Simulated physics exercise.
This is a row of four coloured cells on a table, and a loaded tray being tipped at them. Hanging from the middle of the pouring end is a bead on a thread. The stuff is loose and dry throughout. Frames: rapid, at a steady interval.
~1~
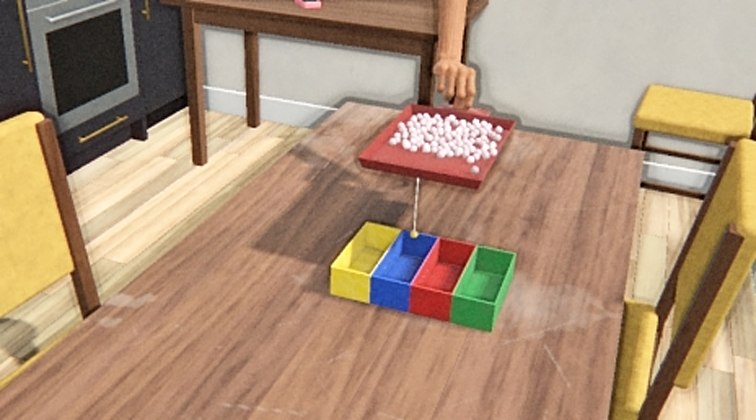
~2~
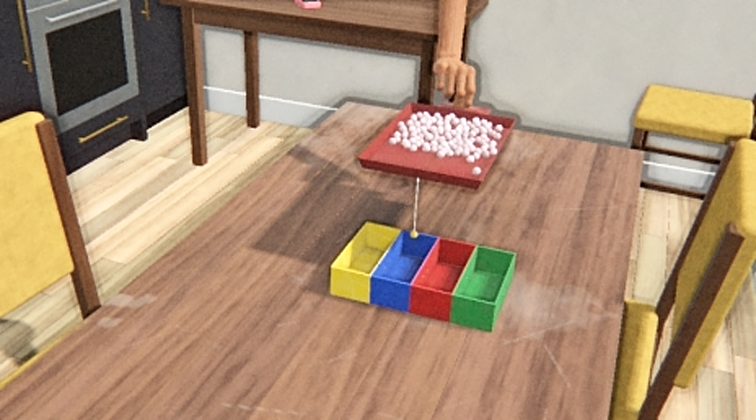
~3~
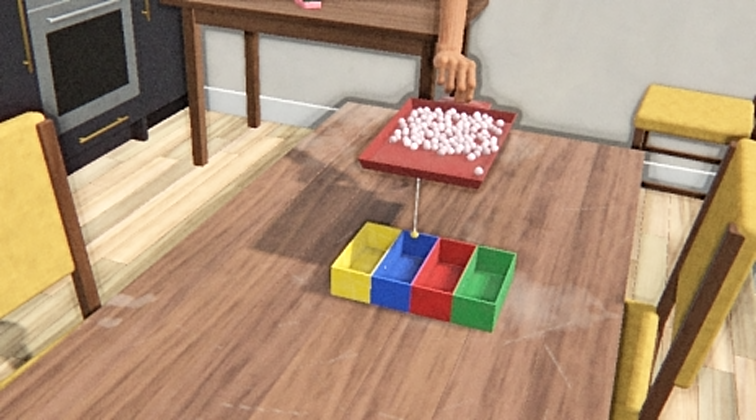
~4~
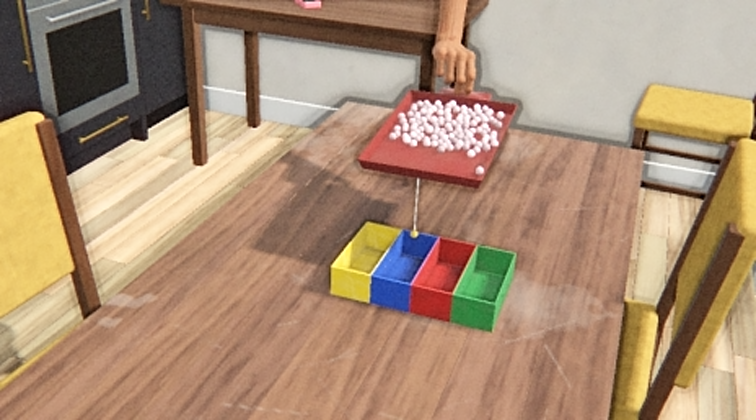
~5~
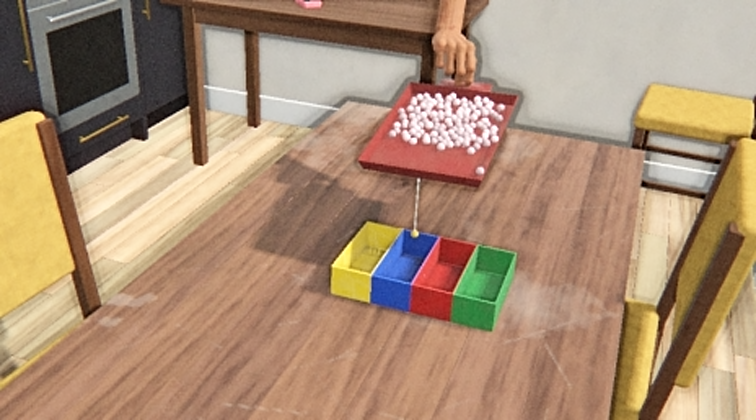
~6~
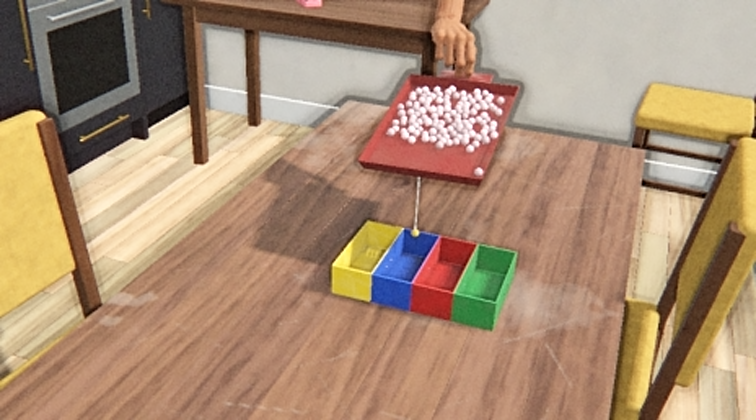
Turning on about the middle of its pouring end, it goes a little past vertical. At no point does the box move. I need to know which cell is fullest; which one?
That is the yellow cell.
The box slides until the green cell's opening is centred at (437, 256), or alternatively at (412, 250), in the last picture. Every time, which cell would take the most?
First try: The blue one; second try: That red cell.
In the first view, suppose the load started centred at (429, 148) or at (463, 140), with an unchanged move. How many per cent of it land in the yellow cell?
Close to 40 per cent, followed by close to 40 per cent.
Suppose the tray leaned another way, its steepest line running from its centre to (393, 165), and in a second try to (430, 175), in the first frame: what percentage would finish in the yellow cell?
In order: About 50, then 20 percent.
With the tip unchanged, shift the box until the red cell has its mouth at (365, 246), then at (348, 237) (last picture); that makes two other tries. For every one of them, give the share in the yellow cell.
10 % and 0 %.
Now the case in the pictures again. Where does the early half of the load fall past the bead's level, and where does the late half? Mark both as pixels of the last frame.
(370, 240), then (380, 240).
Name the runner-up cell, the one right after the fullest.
Just behind the top cell comes that blue cell.
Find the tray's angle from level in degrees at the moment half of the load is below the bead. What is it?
The tilt is near 85° by then.
Shortly afterwards, tray tipped steeply; near two thirds on the tray; a little in the yellow cell; only a few in the blue cell; near a quarter falling or outside the box.
Next, tray tipped right over; a little on the tray; near a third in the yellow cell; near a quarter in the blue cell; a little in the red cell; near a third falling or outside the box.
Some moments later, tray tipped past a quarter turn; near half in the yellow cell; near a quarter in the blue cell; a little in the red cell; only a few in the green cell; near a quarter falling or outside the box.
In the end, tray tipped past a quarter turn; near half in the yellow cell; near a quarter in the blue cell; a little in the red cell; only a few in the green cell; near a quarter outside the box.
